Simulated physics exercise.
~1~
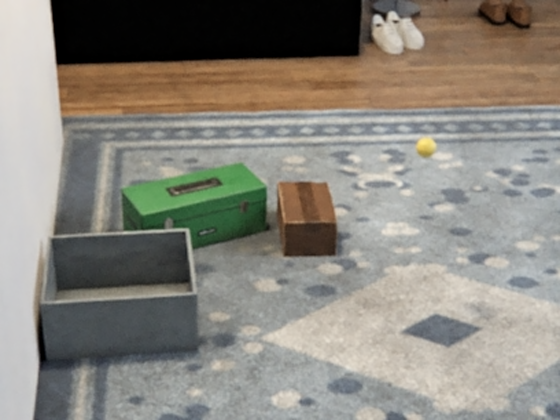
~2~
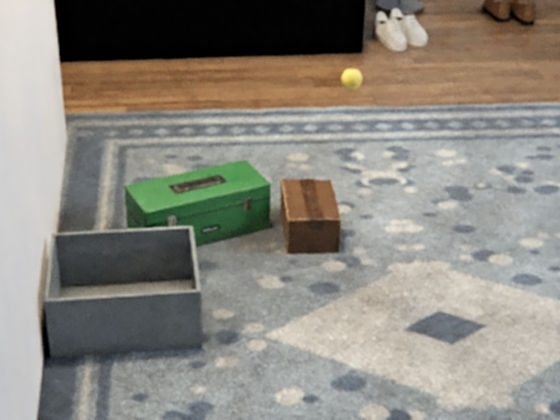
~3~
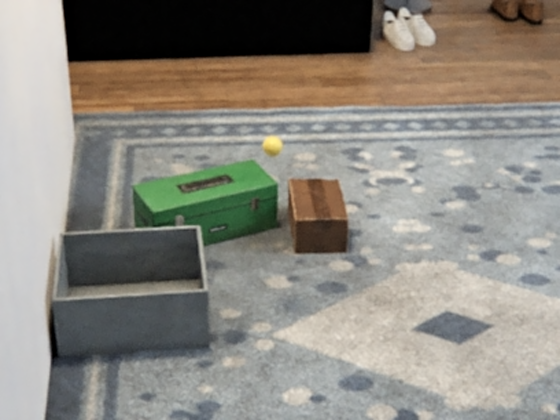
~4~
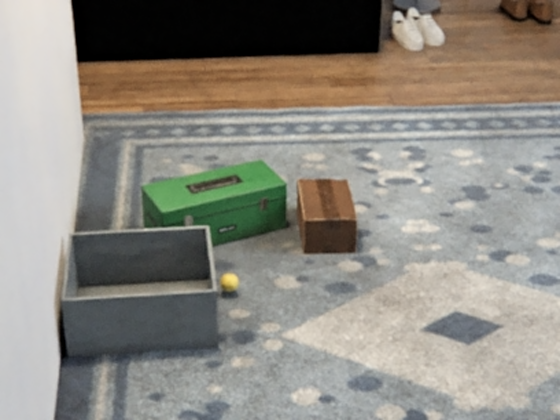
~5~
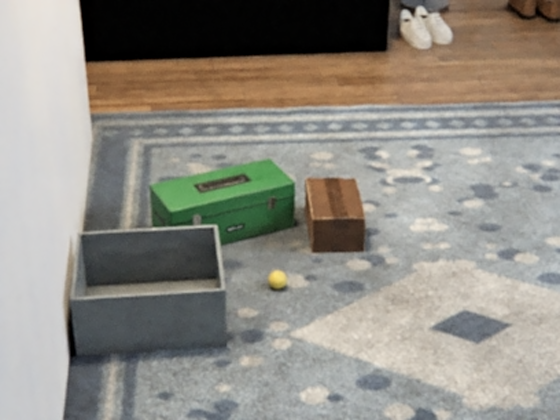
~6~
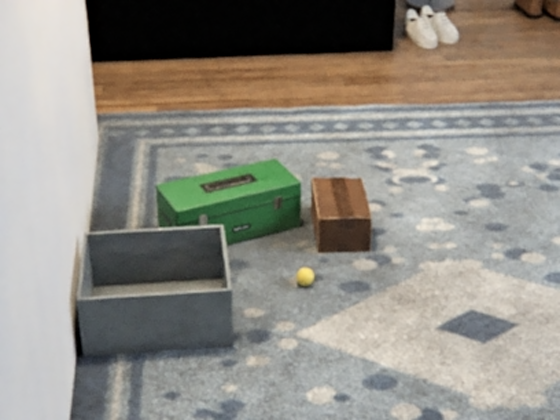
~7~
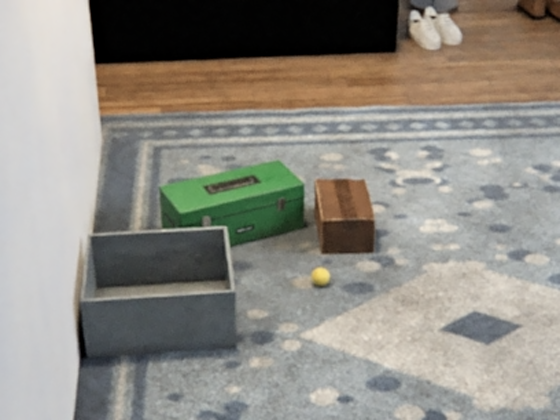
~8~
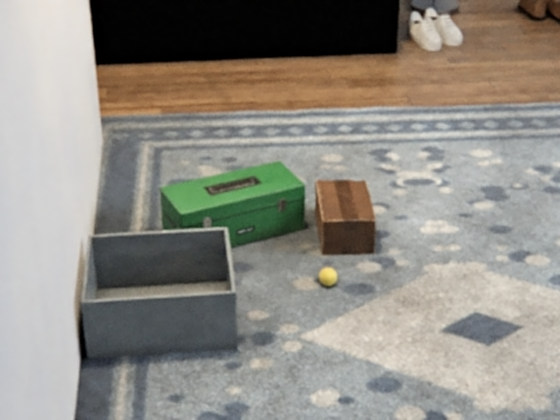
On a blue patterned rug in a room with a wood floor, an open gray box sits by the wall near a green toolbox and a brown parcel, with shoes in the background. A small yellow lemon is in the air at the right, moving left and upward. It then drops past the toolbox toward the open box but comes down just outside its right side. From there it moves back to the right across the rug, slowing gradually. It ends on the rug outside the box, below the parcel, while the toolbox and parcel stay in place.
